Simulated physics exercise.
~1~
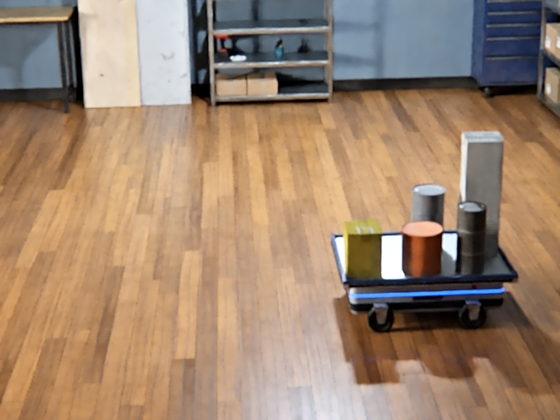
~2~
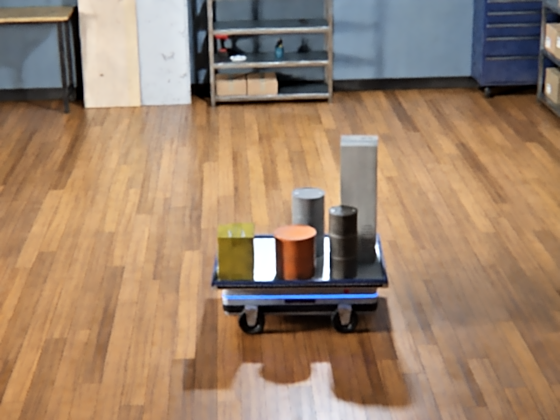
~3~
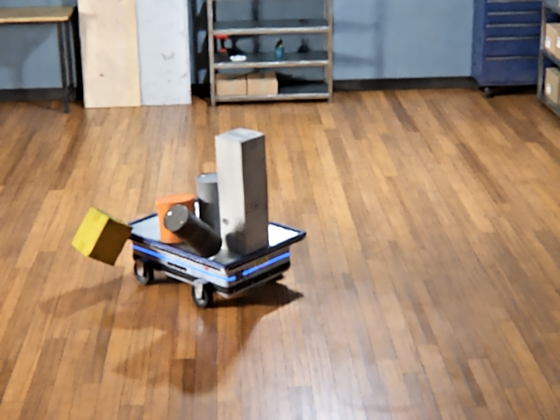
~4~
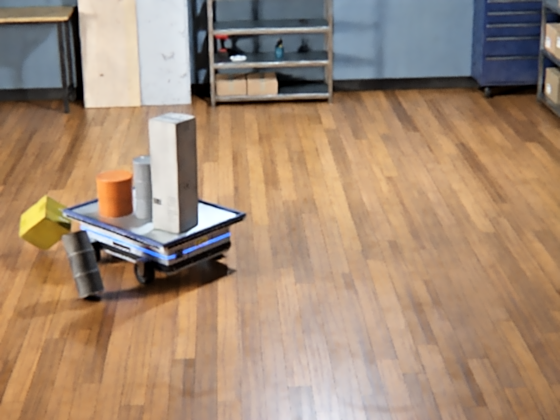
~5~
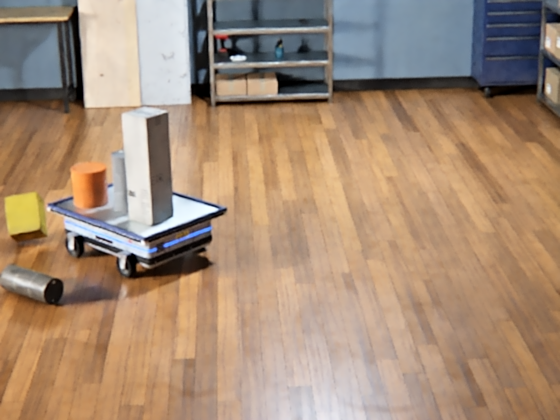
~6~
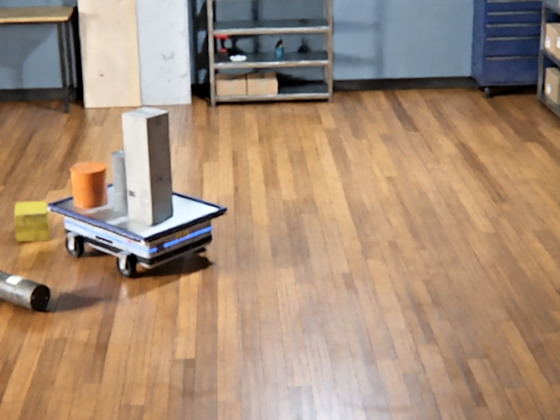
Workshop floor, a loaded cart rolling left and turning, yellow box and black canister tumbling off, the rest standing as it stops.
